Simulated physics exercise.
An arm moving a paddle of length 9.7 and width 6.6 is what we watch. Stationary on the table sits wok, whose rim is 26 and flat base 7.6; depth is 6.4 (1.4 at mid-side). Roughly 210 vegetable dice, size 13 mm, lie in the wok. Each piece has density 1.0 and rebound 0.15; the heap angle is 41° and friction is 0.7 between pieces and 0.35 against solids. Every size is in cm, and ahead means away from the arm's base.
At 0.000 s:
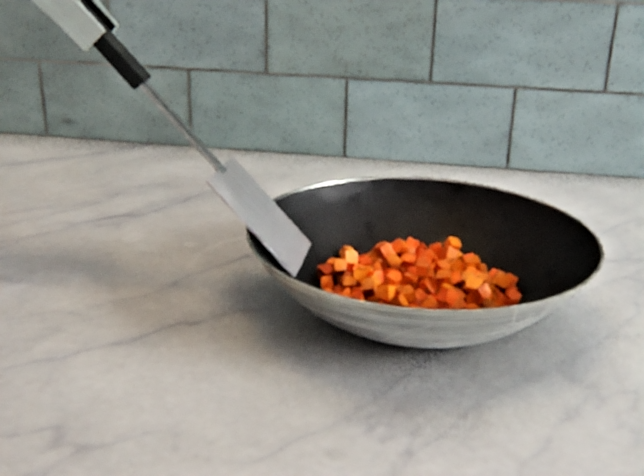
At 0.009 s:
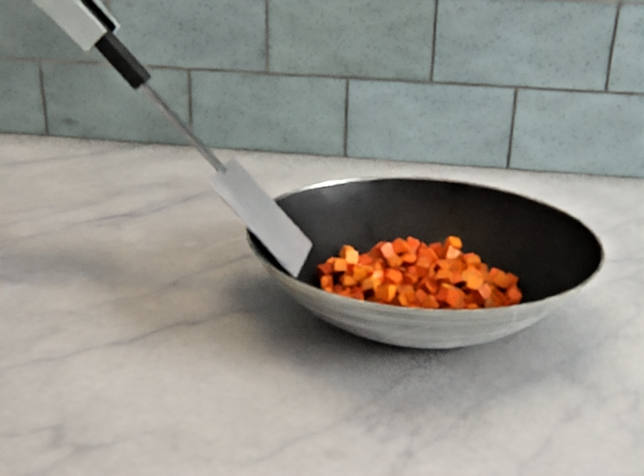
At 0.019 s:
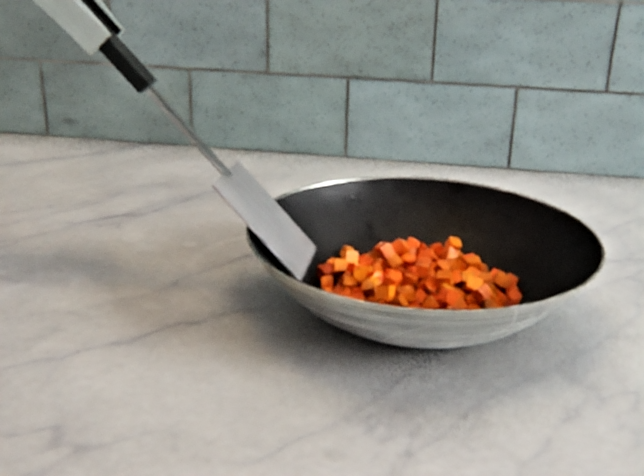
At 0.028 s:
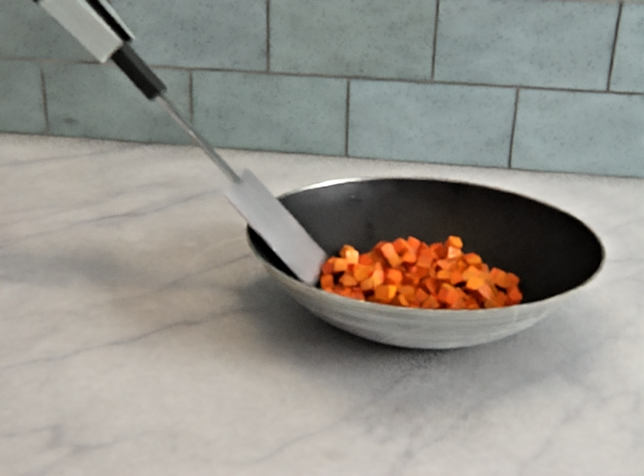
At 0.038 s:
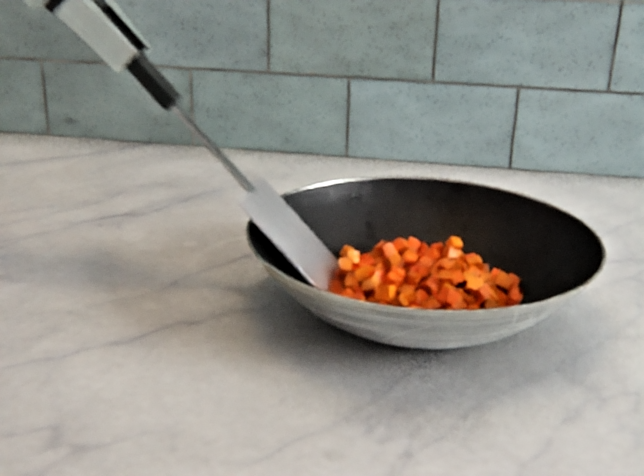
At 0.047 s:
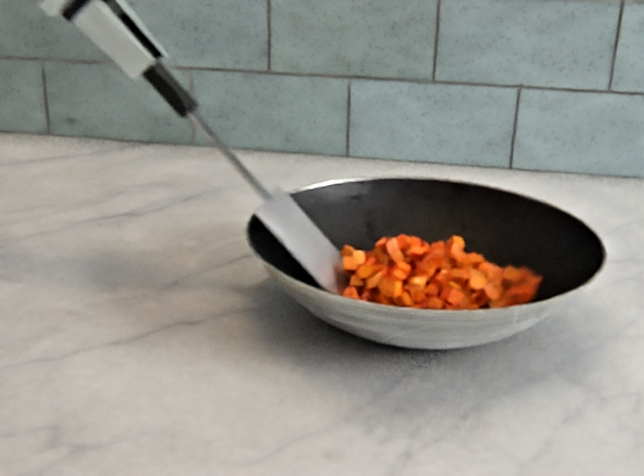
In this clip, an arm holds a flat paddle at the left side of a dark-lined wok on a marble surface, then moves it rightward into a pile of orange vegetable dice, nudging the pieces slightly to the right.
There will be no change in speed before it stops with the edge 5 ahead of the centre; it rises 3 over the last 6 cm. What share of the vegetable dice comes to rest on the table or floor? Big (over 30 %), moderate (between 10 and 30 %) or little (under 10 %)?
The share is moderate.
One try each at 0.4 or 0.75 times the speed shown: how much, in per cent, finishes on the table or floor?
Roughly 5 per cent on the first try and 5 per cent on the second.
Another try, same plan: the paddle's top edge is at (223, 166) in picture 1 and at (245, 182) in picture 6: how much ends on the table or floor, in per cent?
It comes to something like 5 %, give or take.
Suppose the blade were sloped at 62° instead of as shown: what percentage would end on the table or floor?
It would come to roughly 20 percent.
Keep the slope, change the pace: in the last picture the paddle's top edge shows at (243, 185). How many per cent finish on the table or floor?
That share would be some 0 percent.
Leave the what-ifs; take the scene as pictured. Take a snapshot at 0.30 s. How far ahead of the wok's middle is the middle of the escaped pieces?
It's close to 22 cm ahead of the centre.
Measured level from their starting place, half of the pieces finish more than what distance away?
Somewhere around 7 centimetres, I'd say.
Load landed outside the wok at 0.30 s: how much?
10 %.
After 0.07 s, sloping 47°, highest piece 7 above the table; 212 in the wok.
After 0.09 s, sloping 47°, highest piece 10 above the table; 208 in the wok, 4 on the blade or in flight.
After 0.30 s, sloping 47°, highest piece 16 above the table; 170 in the wok, 21 on the table or floor, 21 on the blade or in flight.
After 1.35 s, sloping 47°, highest piece 5 above the table; 169 in the wok, 43 on the table or floor.
At rest, 169 in the wok, 43 on the table or floor. That is 20 % on the table or floor.
